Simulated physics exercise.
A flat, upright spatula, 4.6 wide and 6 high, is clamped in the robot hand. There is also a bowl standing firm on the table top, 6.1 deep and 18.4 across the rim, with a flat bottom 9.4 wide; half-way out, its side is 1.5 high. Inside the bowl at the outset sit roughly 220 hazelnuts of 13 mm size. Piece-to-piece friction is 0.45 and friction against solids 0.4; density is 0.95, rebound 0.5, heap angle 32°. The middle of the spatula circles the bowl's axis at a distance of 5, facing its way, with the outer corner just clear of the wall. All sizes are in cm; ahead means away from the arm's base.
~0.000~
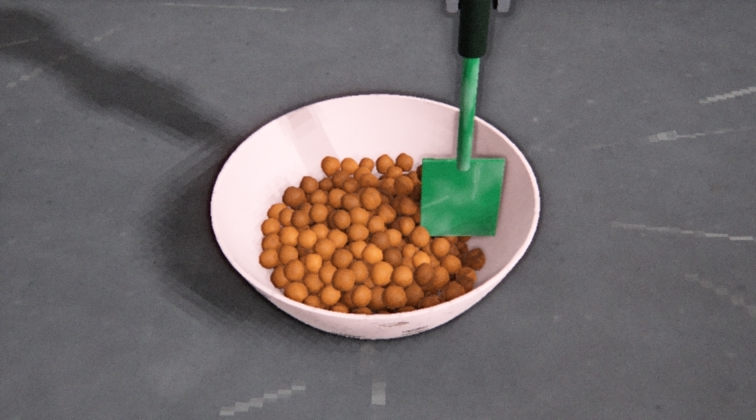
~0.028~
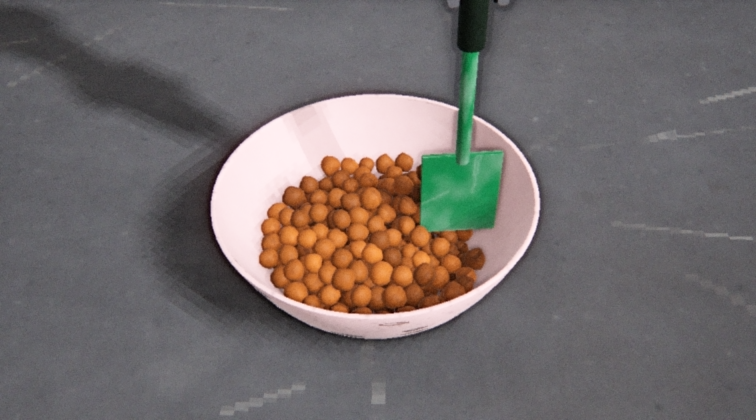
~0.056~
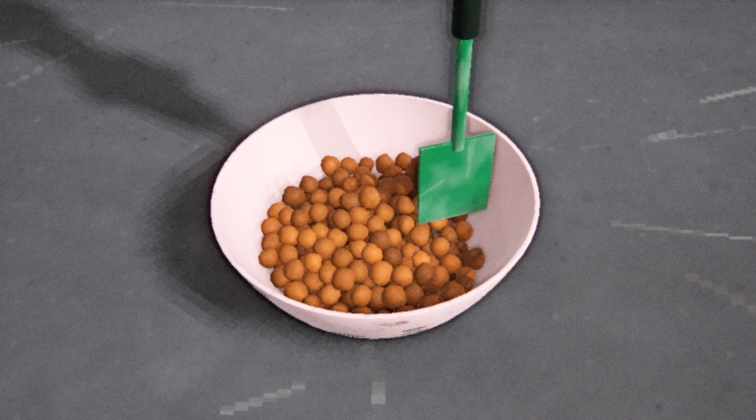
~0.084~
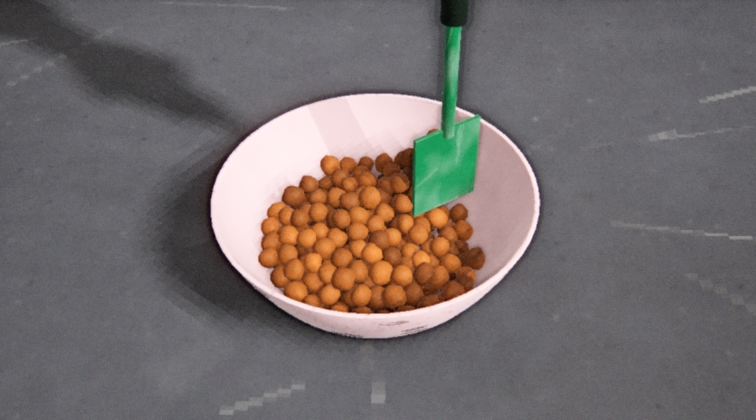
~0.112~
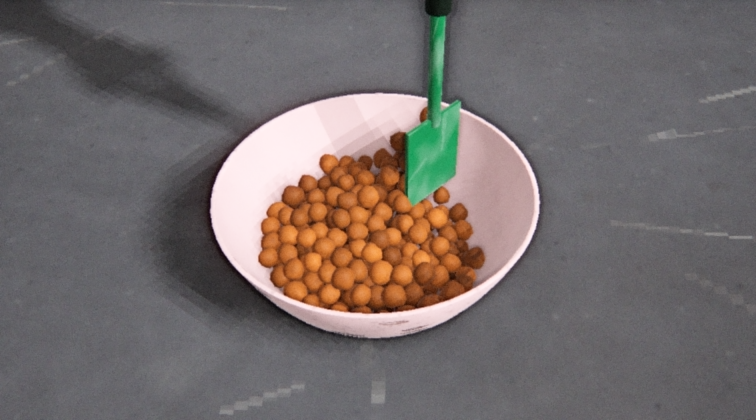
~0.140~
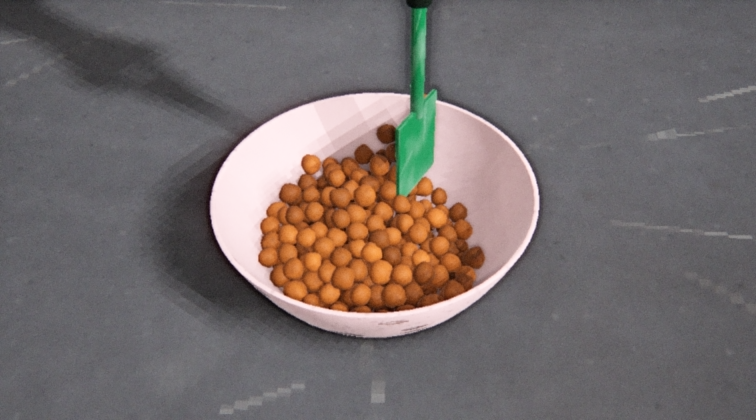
A wide pale pink bowl, heaped with round orange-brown nuts, sits on a dark grey, faintly scratched surface, seen from above at an angle by a still camera. A green spatula with a black handle stands upright inside at the right, and a dark shadow lies to the left. The spatula sweeps leftward along the bowl's far side, turning nearly edge-on and pushing some nuts up the back wall.
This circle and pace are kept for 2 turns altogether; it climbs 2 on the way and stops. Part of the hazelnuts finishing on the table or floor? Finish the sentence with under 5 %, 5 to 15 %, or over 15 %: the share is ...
The share is 5 to 15 %.
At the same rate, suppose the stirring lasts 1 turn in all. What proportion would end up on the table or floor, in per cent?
Roughly 5 per cent would end up there.
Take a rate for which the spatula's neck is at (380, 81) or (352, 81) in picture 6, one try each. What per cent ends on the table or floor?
Some 20 and 25 per cent.
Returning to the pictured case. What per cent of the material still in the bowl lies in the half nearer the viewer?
Close to 50 in a hundred.
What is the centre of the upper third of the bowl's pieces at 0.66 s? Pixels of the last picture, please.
At about (471, 233).
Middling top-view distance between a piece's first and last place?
Reading: Around 4 cm.
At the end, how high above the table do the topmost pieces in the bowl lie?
It reaches some 4.5 cm above the table.
By 0.66 s, 320° round, highest piece 8 above the table; 206 in the bowl, 7 on the table or floor, 4 in flight or on the tool.
By 1.17 s, 220° round, highest piece 6 above the table; 195 in the bowl, 22 on the table or floor.
By 1.63 s, 0° round, highest piece 4 above the table; 195 in the bowl, 22 on the table or floor.
By 2.33 s, 0° round, highest piece 4 above the table; 195 in the bowl, 22 on the table or floor.
Final count, 195 in the bowl, 22 on the table or floor. That is 10 % on the table or floor.
